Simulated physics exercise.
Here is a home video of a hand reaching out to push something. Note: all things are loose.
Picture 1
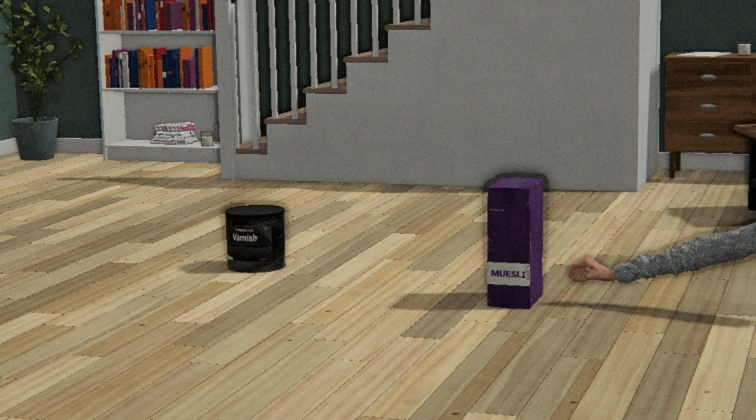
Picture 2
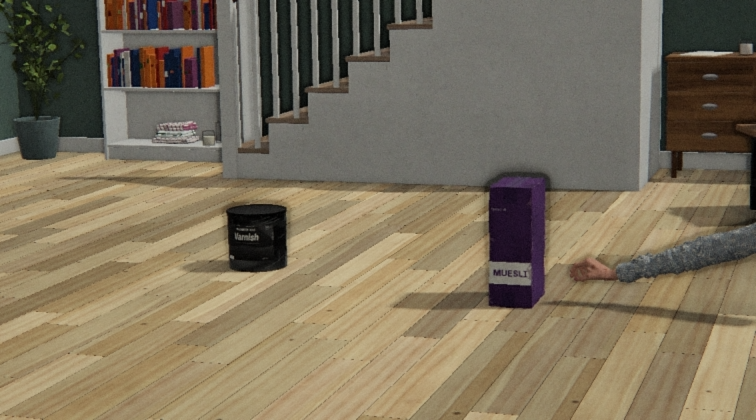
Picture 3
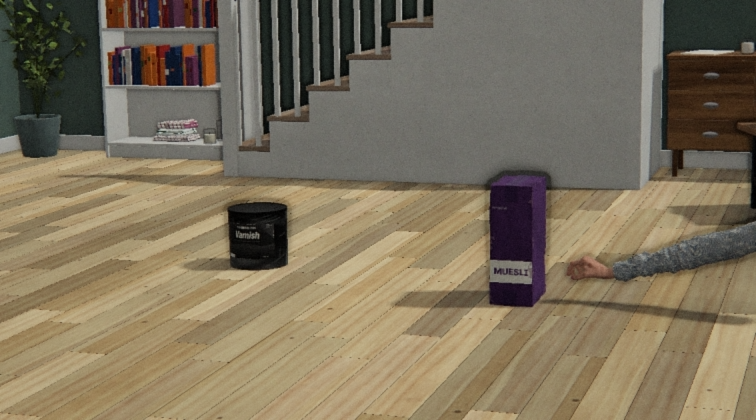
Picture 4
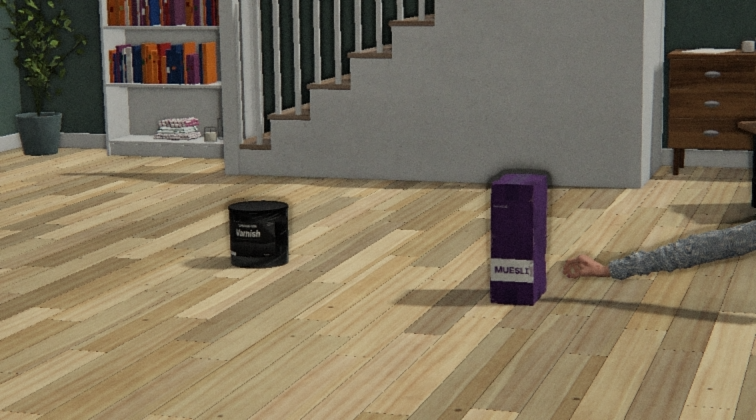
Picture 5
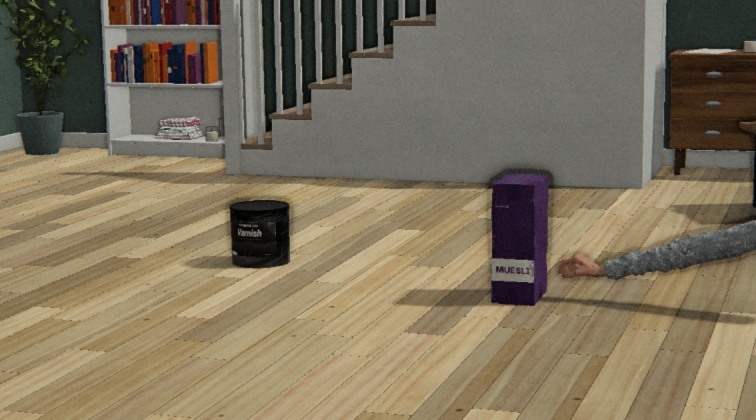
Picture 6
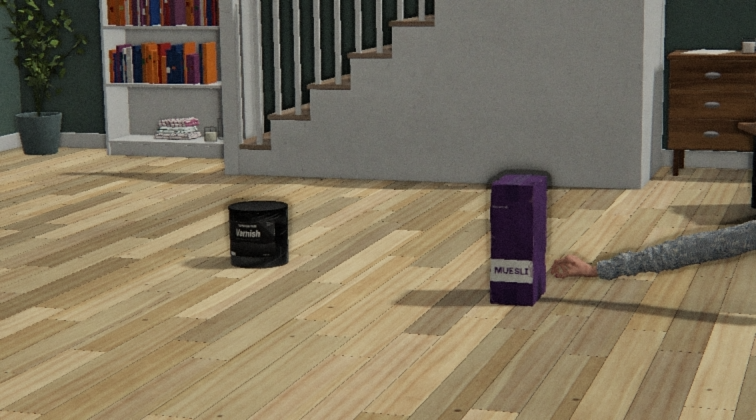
The video shows a black varnish tin and a purple muesli box standing on a wooden floor near a staircase, while a hand at the right moves slightly left toward the box; both items stay essentially still.
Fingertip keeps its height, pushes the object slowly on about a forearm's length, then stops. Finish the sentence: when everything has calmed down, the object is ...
When everything has calmed down, the object is upright.
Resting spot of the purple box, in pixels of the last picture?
End point in the final view: About (431, 235).
Then, 0.40 s later than the last frame, purple box moved a little near (502, 238).
Then, 0.70 s later than the last frame, purple box moved about its own width near (480, 237).
Then, 1.00 s later than the last frame, purple box moved about its own width near (458, 236).
Then, 1.30 s later than the last frame, purple box moved about its own width near (437, 235).
When it is over, moved from the start, purple box. End places, in pixels of the last picture, purple box near (431, 235).
